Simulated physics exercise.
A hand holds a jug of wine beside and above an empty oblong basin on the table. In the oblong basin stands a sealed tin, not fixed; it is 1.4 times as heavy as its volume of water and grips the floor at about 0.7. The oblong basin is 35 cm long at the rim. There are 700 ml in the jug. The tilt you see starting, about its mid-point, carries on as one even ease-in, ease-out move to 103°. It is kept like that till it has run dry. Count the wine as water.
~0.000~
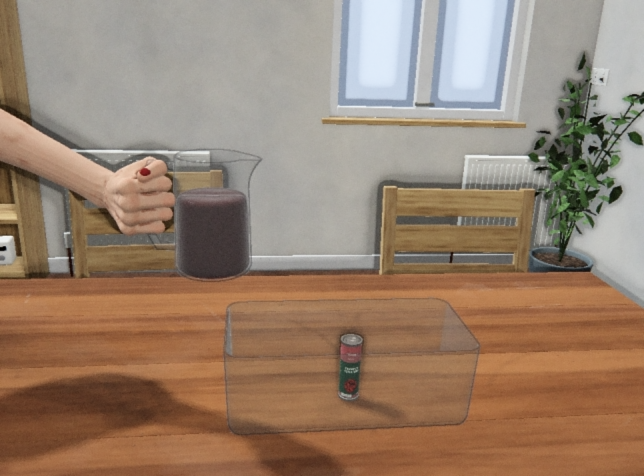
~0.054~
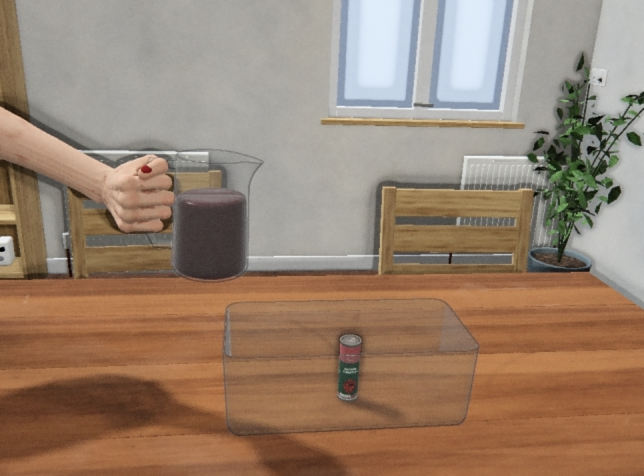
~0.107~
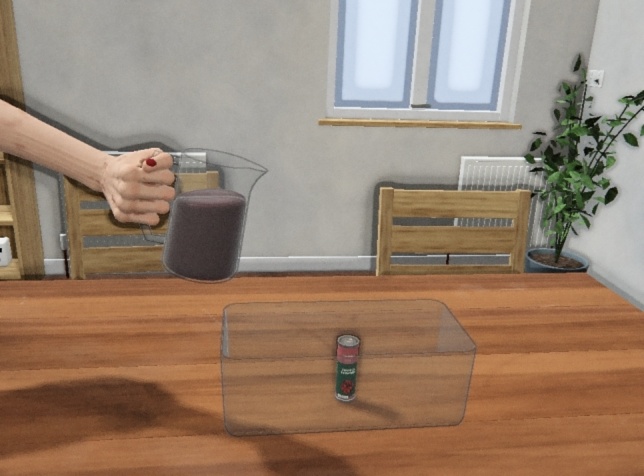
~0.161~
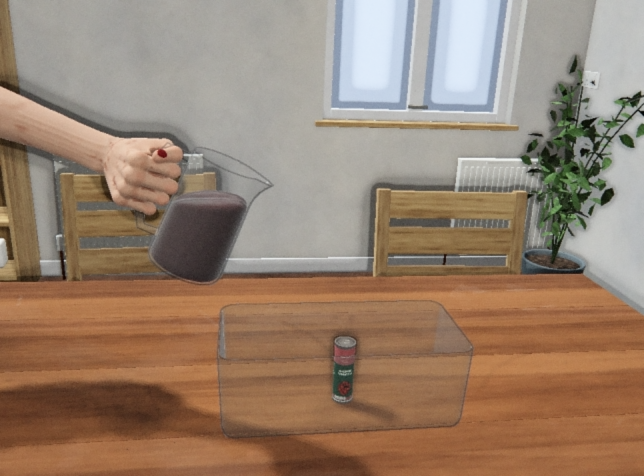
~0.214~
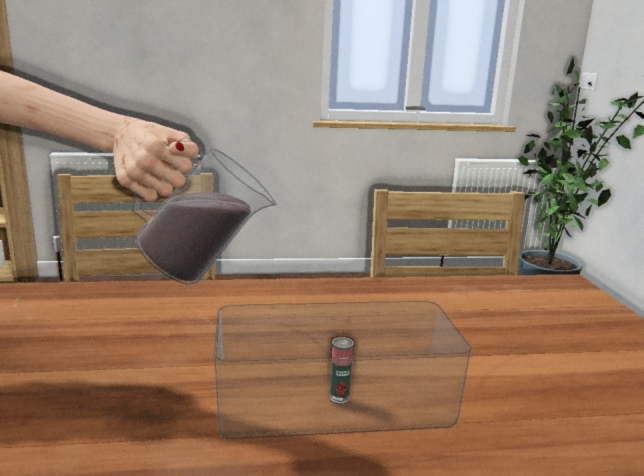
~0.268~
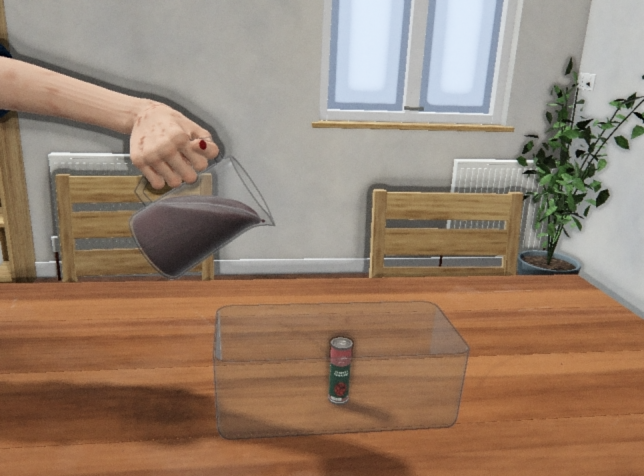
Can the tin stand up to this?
It topples.
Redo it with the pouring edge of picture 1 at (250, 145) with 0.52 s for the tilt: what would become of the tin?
Then it falls.
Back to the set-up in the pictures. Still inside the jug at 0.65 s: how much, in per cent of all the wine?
About 32 per cent.
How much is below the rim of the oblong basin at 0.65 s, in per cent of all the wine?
Some 42 per cent.
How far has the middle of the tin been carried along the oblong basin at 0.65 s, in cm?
Some 0 cm.
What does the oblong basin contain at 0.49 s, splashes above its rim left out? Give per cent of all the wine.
Near 6 in a hundred.
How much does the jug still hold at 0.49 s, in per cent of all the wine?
Near 72 in a hundred.
Then, 0.49 s in, the tilt is 103° and 71 per cent is still to pour; the tin stands where it began.
Then, 0.65 s in, the tilt is 103° and 33 per cent is still to pour; the tin stands where it began.
Then, 0.82 s in, the tilt is 103° and 13 per cent is still to pour; the tin leans 13°.
Then, 1.01 s in, the tilt is 103° and 4 per cent is still to pour; the tin lies on its side.
Finally, the tin lies on its side.
